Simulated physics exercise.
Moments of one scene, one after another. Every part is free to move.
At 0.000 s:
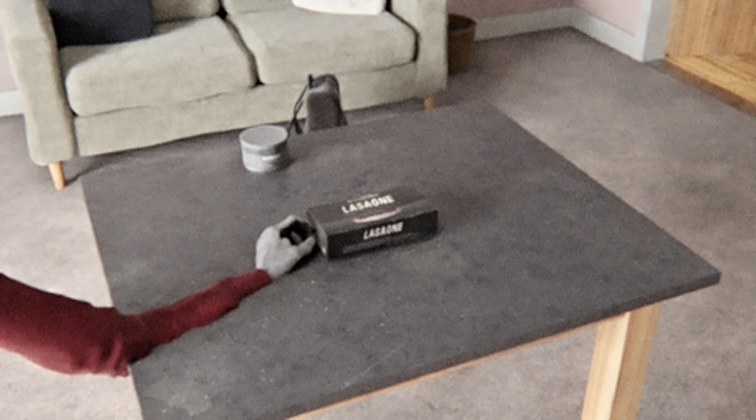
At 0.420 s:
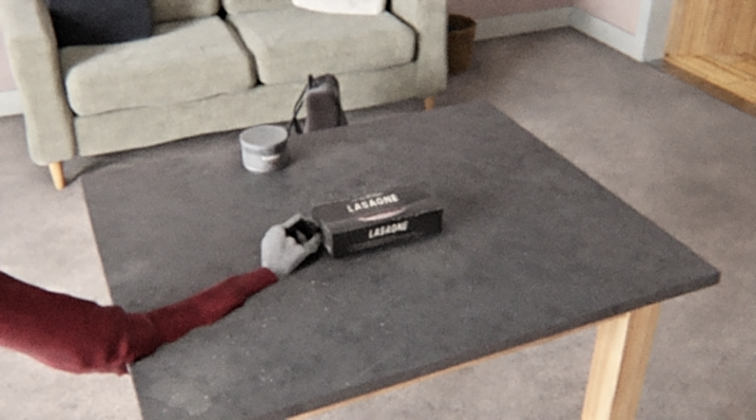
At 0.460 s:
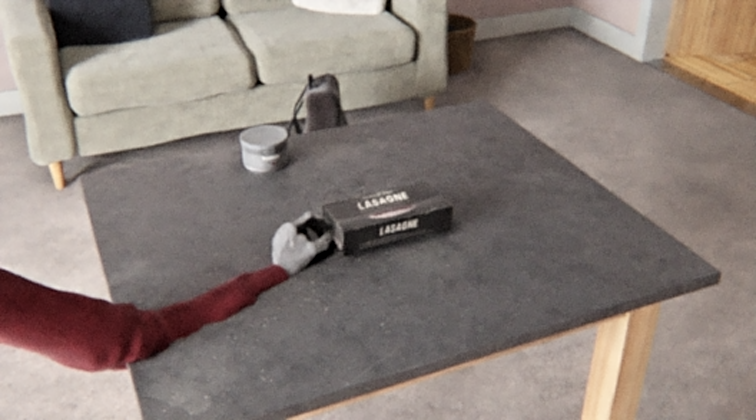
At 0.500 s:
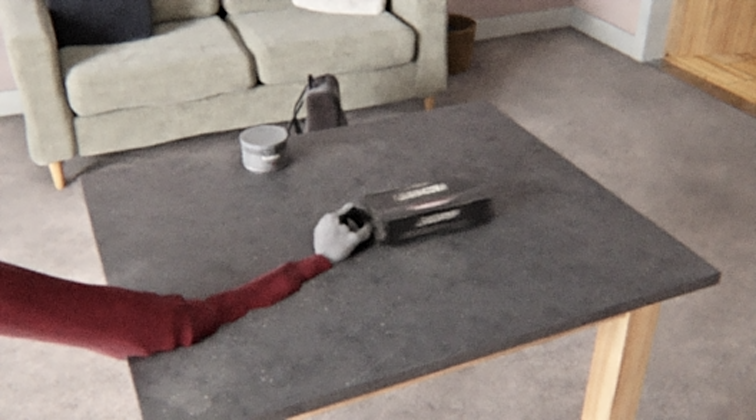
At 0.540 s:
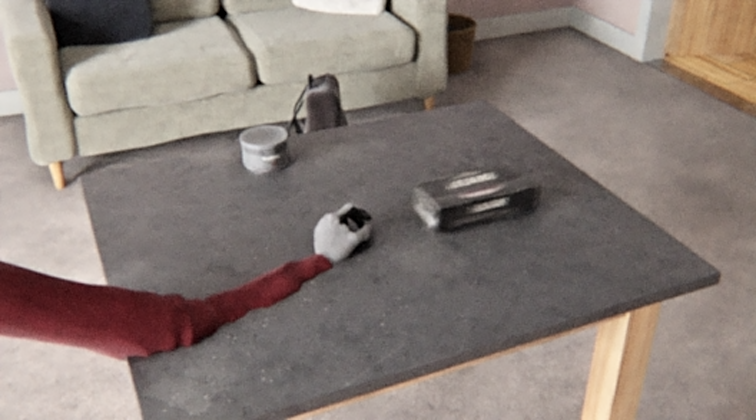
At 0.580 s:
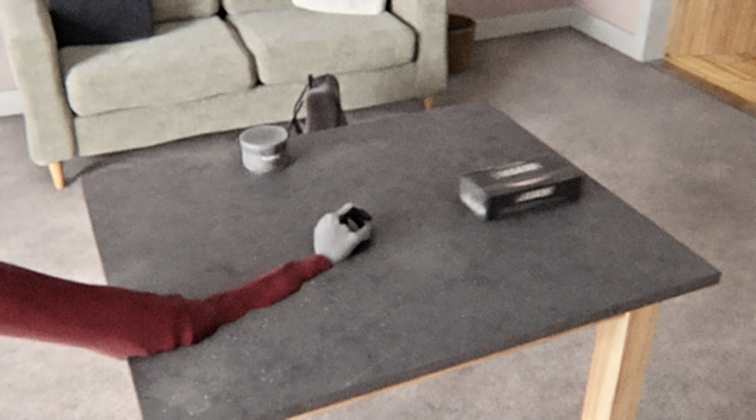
A hand on a red-sleeved arm reaches in from the left over a dark grey table, seen from above, with a pale green sofa behind. A grey tub sits towards the back, and a black lasagne packet lies by the fingers. The hand pushes the packet rightward, slowly then faster, then stays still as the packet slides on alone, right and slightly away; the camera stays still.
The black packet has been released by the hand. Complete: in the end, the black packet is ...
... off the table.
Around 0.88 s, black packet now off the table.
Around 1.08 s, things are still on the move.
Finally (1.3 s), off the table, black packet.
